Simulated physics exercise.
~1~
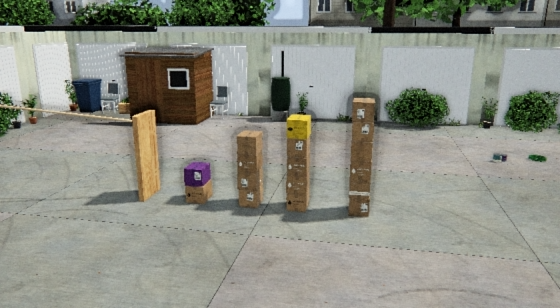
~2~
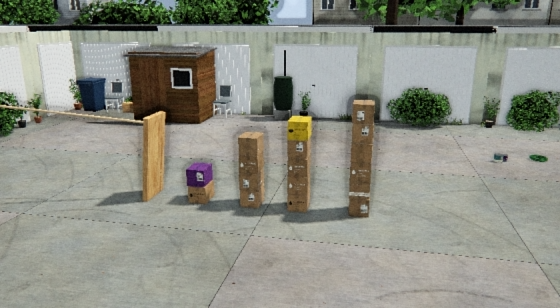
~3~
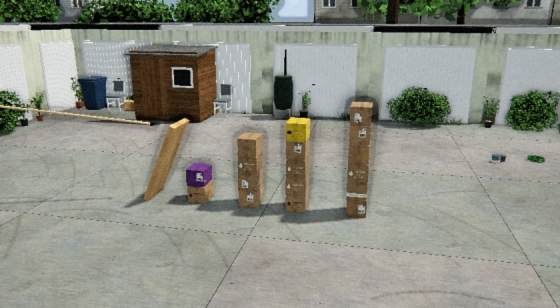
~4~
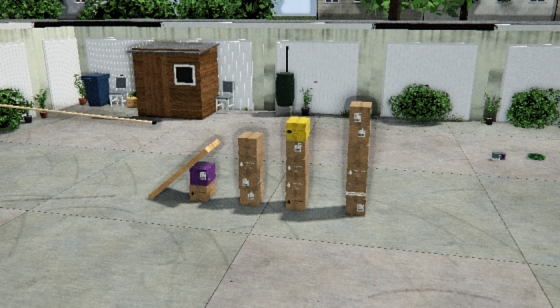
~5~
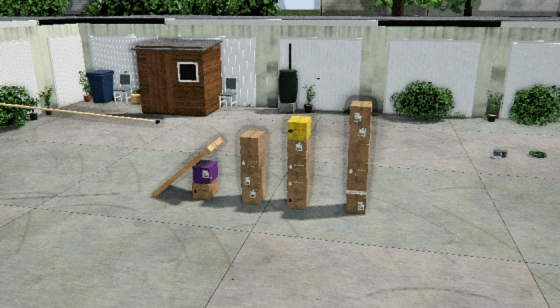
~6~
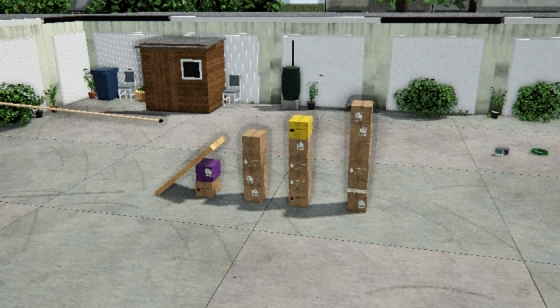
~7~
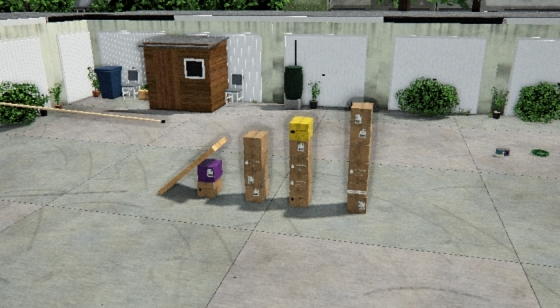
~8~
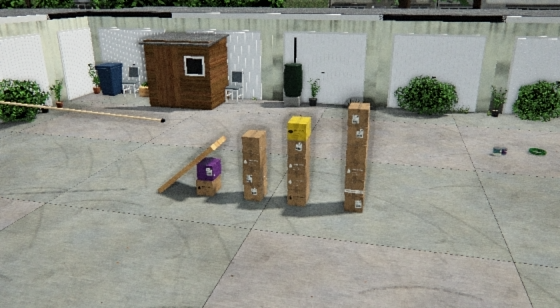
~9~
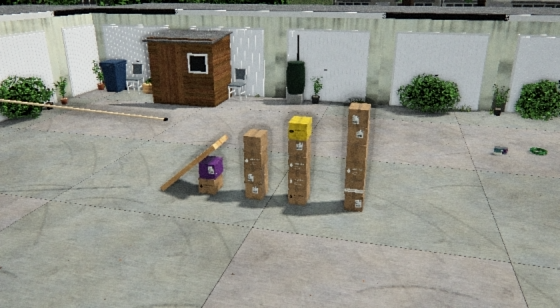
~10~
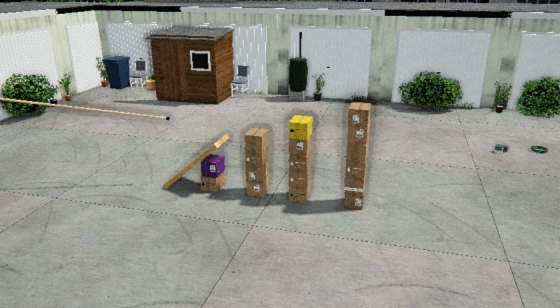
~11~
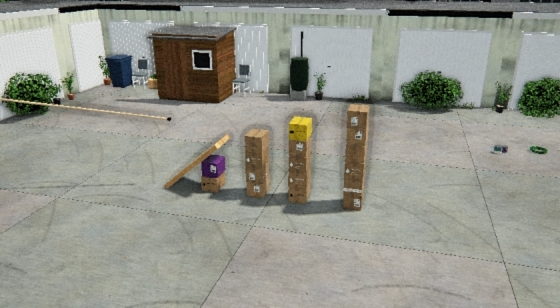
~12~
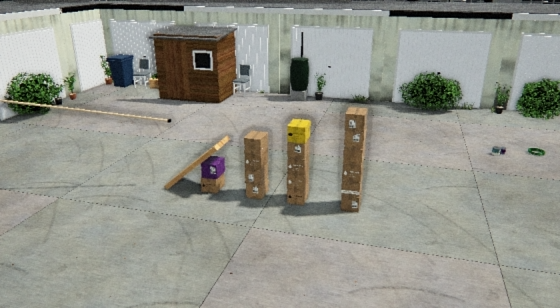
In a walled yard, a wooden board tips onto a short carton pile, leaving every pile standing.
